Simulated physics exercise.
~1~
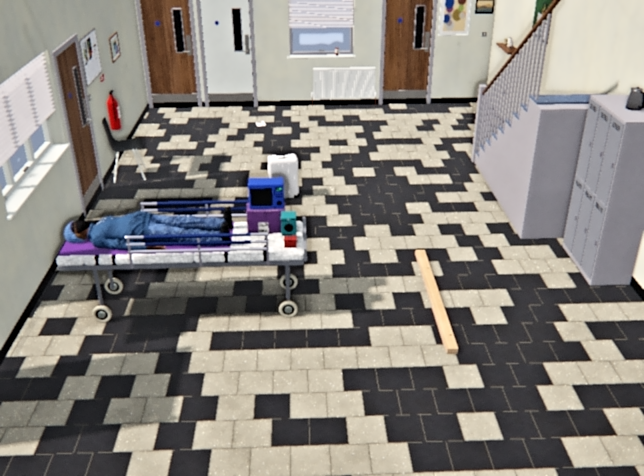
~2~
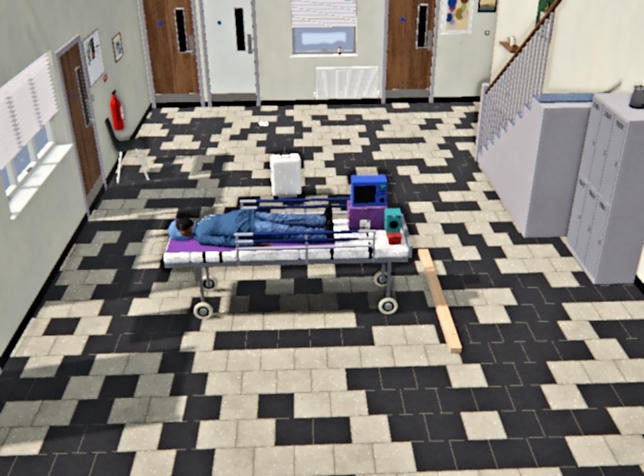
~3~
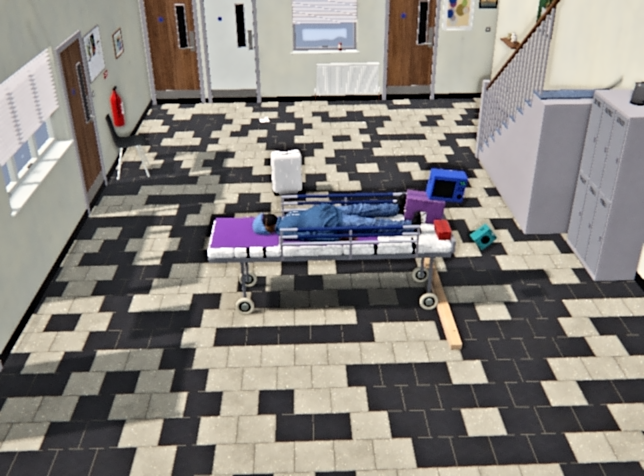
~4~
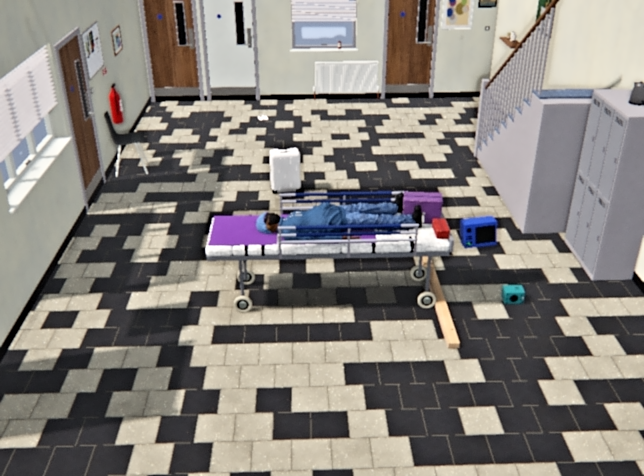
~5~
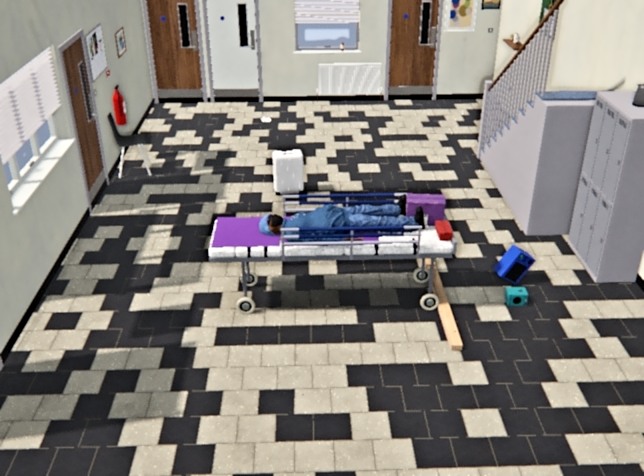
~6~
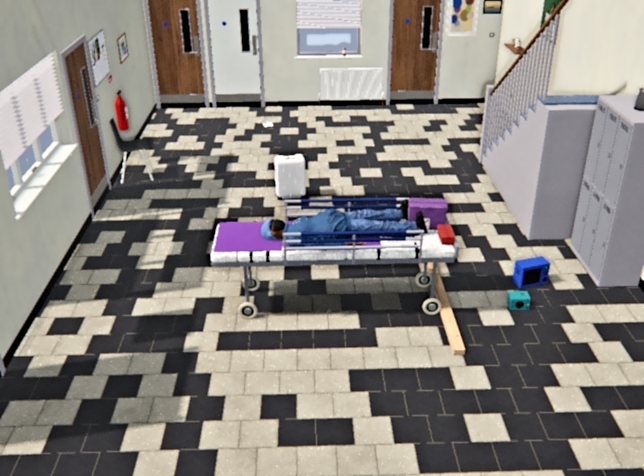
In the video, a hospital trolley carrying a lying person rolls right across a tiled hall and stops at a wooden strip, and a blue monitor and teal pump tumble off onto the floor, while the person, purple holdall and red box stay aboard.
